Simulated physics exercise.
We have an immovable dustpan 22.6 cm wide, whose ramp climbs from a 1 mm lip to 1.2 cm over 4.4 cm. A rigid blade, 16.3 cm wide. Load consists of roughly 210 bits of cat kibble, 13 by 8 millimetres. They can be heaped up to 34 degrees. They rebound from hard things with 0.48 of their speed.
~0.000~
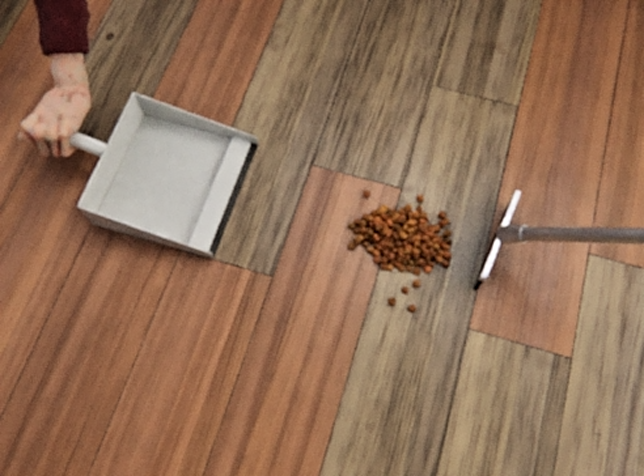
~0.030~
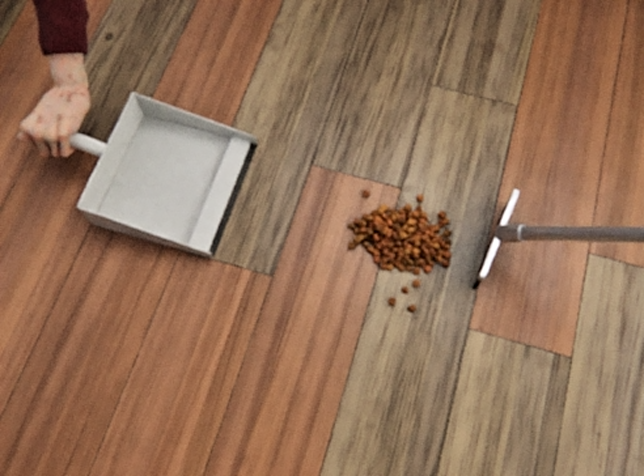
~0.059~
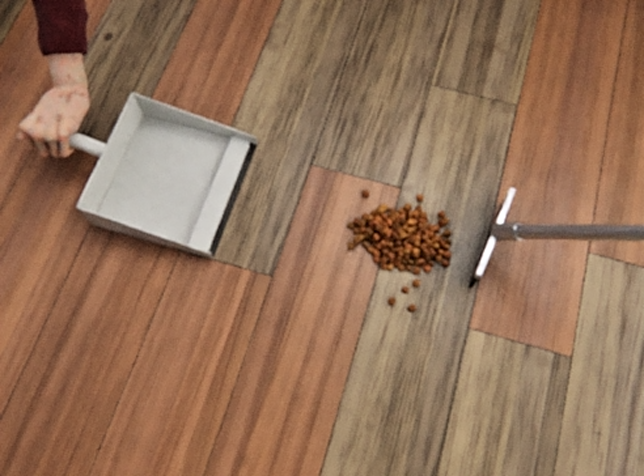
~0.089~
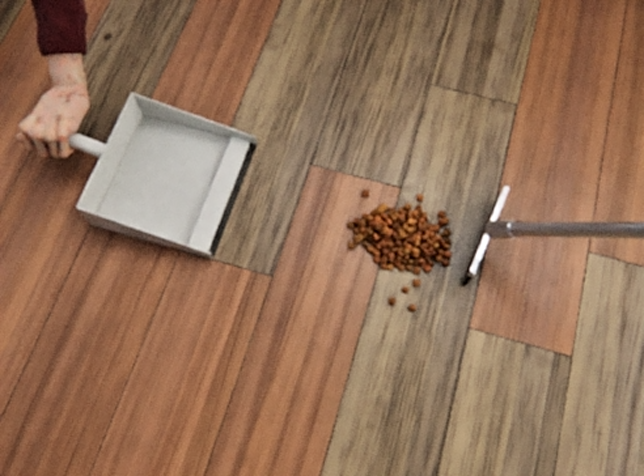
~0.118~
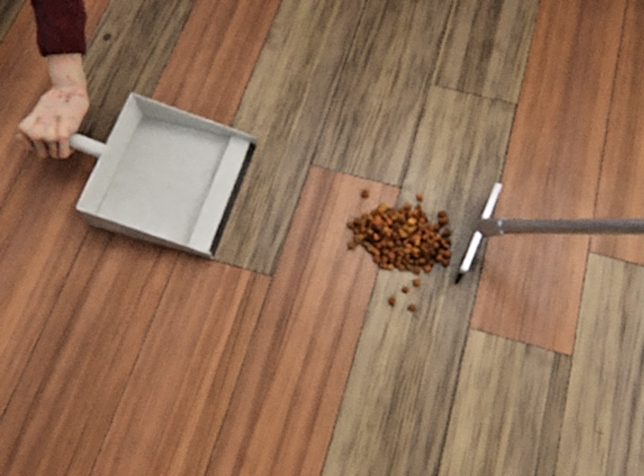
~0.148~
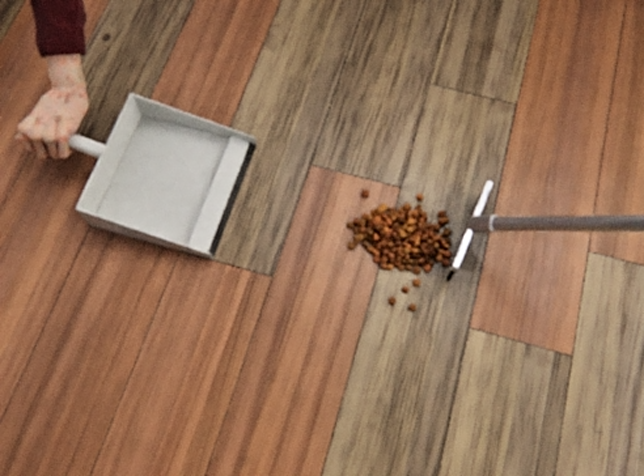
On a wood-plank floor, a hand held a grey dustpan still at the left while a long-handled blade on the right slid a short way left, up to the edge of a small brown kibble pile.
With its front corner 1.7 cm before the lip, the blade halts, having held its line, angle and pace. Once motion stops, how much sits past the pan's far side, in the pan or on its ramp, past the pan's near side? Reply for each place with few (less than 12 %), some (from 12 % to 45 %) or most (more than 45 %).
Far side - few; pan - some; near side - few.
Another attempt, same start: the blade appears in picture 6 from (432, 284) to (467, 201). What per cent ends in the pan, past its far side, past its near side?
The pan gets 5, the far side 0 and the near side 20.
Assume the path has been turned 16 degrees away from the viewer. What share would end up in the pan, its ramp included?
That would give about 5 percent.
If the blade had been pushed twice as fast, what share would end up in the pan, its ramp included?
In that case close to 40 per cent.
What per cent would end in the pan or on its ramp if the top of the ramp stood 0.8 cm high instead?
Then around 35 percent, ramp counted.
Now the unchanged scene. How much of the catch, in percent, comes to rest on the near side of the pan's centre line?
Close to 20 %.
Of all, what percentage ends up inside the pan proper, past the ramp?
Near 0 per cent, I'd say.
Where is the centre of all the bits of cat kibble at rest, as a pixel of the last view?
Estimated resting centre: Around (244, 187).
Then, at 0.53 s, middle of the blade 22 cm from the lip; 0 % over the lip, far side 0 %, near side 0 %.
After 0.78 s, middle of the blade 10 cm from the lip; 0 % over the lip, far side 5 %, near side 0 %.
After 1.14 s, middle of the blade 3 cm from the lip; 30 % over the lip, far side 10 %, near side 0 %.
In the end, at 1.5 s, far side 10 %, pan 30 %, near side 0 %, in front of the lip or behind the blade 60 %.
